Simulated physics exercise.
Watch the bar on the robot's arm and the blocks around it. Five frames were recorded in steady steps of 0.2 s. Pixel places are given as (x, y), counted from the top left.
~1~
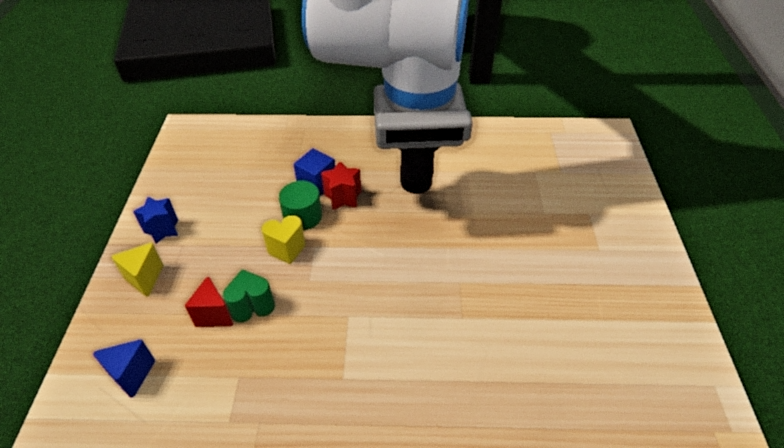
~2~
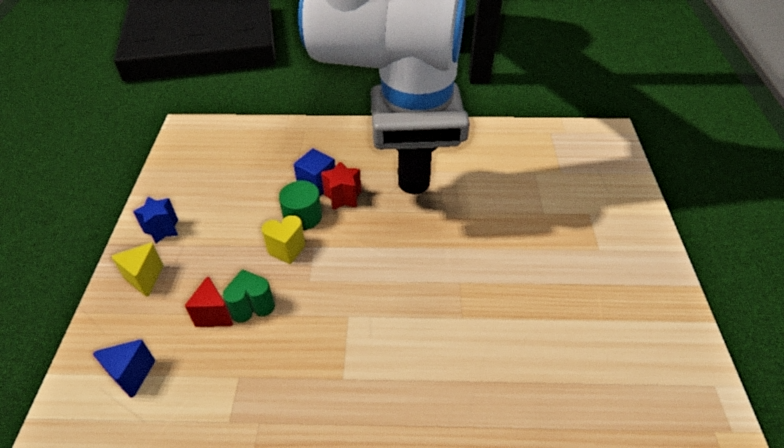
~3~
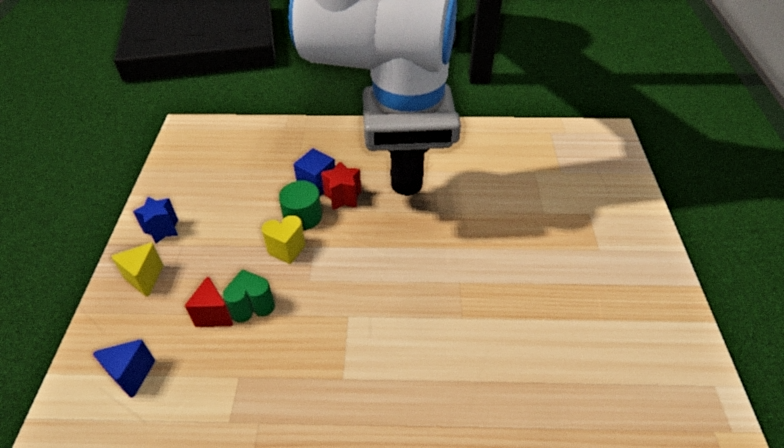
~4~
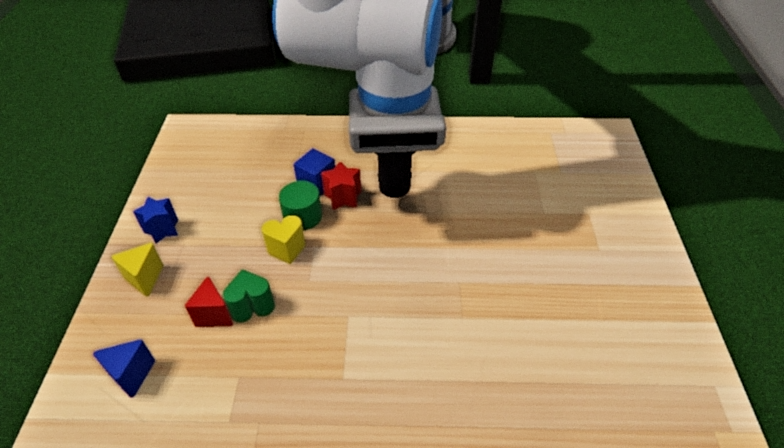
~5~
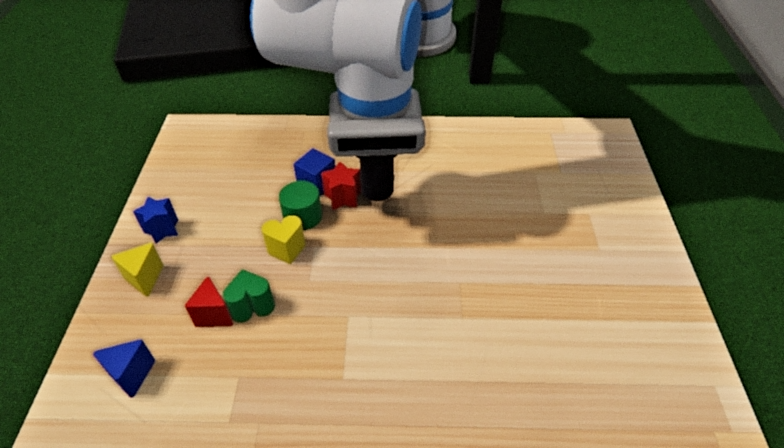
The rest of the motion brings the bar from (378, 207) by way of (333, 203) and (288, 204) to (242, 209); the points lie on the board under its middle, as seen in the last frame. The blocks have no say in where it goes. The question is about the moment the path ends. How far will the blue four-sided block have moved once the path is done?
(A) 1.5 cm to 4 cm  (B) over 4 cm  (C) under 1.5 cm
The one that fits is B, over 4 cm.
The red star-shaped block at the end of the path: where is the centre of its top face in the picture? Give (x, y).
The top centre is at (261, 163).
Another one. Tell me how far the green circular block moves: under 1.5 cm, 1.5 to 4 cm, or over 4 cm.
More than 4 cm.
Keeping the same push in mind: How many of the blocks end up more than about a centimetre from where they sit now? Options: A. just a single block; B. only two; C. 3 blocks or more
C
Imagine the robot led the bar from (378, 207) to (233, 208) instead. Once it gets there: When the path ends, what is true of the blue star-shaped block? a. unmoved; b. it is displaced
a.
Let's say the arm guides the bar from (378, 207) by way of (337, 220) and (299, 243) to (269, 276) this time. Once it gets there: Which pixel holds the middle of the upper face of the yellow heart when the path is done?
Final place: (224, 261).
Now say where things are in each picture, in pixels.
In the first picture, tip of the bar at (416, 184), middles of tops, yellow heart at (282, 227), green circular block at (299, 194), blue four-sided block at (314, 161), red star-shaped block at (341, 175).
In the second picture, bar at (414, 184), nothing pushed.
In the third picture, bar at (407, 186), nothing pushed.
In the fourth picture, bar at (395, 188), nothing pushed.
In the fifth picture, bar at (378, 191), yellow heart at (282, 227), green circular block at (299, 194), blue four-sided block at (314, 161), red star-shaped block at (341, 175).
On the path given first. One third of the way, bar at (331, 187); green circular block at (286, 195); blue four-sided block at (292, 152), turned 30° clockwise; red star-shaped block at (305, 170), turned 20° clockwise.
Two thirds of the way, bar at (284, 188); green circular block at (260, 204); blue four-sided block at (278, 142), turned 65° clockwise; red star-shaped block at (273, 163), turned 55° clockwise.
At the end, bar at (237, 193); yellow heart unmoved; green circular block at (243, 212); blue four-sided block at (278, 142), turned 70° clockwise; red star-shaped block at (261, 163), turned 85° clockwise.
